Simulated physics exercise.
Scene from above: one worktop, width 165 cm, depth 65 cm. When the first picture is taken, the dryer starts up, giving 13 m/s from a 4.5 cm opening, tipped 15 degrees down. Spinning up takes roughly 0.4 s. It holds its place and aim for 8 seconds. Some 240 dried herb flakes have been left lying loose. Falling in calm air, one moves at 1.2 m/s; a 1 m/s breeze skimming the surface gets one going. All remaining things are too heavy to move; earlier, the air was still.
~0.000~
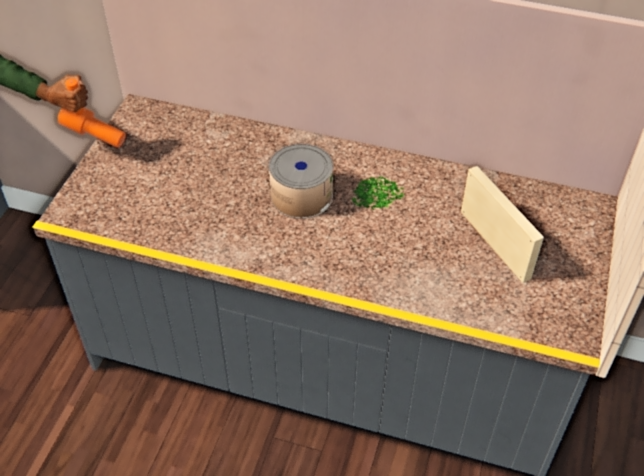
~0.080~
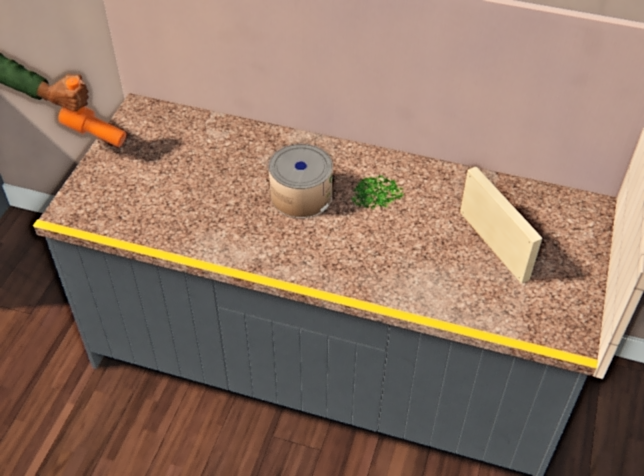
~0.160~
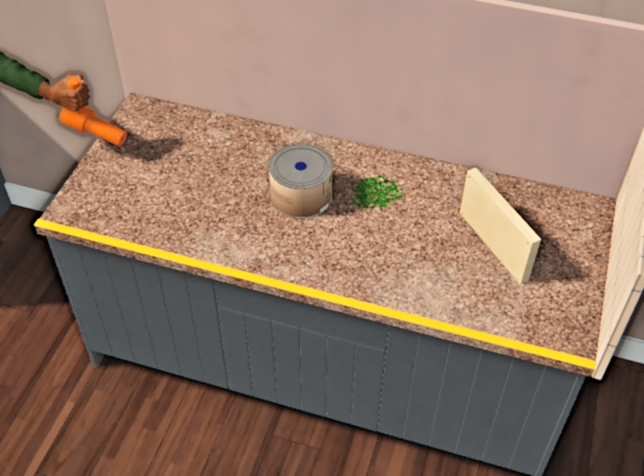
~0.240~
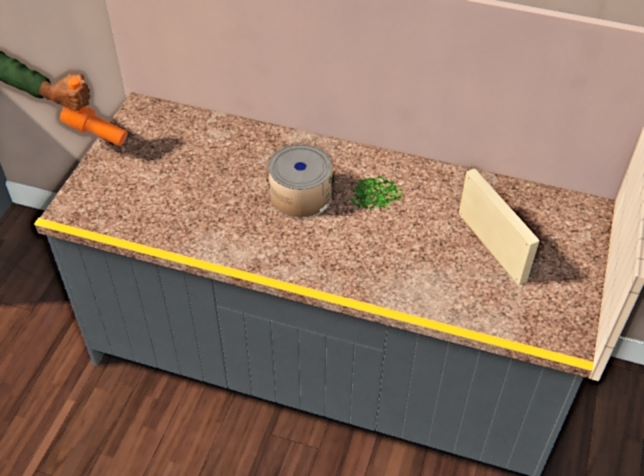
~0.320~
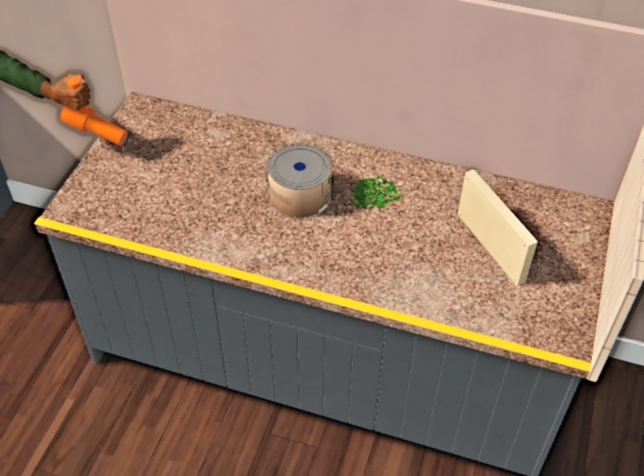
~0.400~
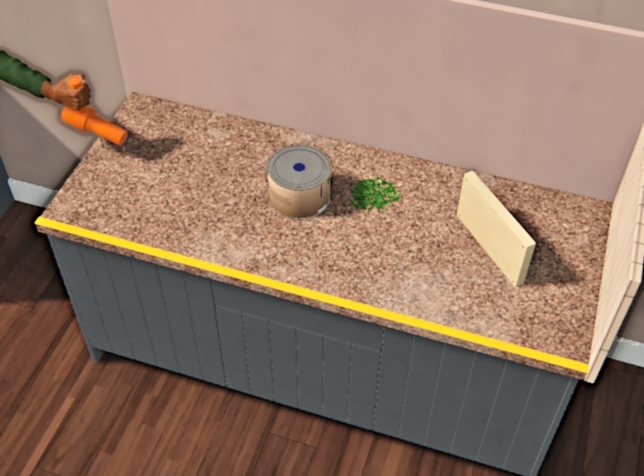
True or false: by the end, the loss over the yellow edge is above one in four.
False.
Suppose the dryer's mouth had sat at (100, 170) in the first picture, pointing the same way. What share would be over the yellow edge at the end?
Outcome: Some 0 in a hundred.
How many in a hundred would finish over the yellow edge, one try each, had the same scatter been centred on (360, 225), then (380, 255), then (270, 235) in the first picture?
5, 60 and 100 in a hundred, respectively.
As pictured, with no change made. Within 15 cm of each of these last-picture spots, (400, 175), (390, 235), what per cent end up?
70 %, 20 %.
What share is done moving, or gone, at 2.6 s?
Near 20 %.
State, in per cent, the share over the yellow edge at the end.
Roughly 0 percent at the end.
After 1.6 s, 0 % are over the yellow edge; the middle of those still in play is near (374, 195); 20 % have settled or left.
After 2.6 s, 0 % are over the yellow edge; the middle of those still in play is near (374, 195); 22 % have settled or left.
After 4.4 s, 0 % are over the yellow edge; the middle of those still in play is near (374, 195); 32 % have settled or left.
After 8.0 s, at the end, 0 % are over the yellow edge; the middle of those still in play is near (374, 195).
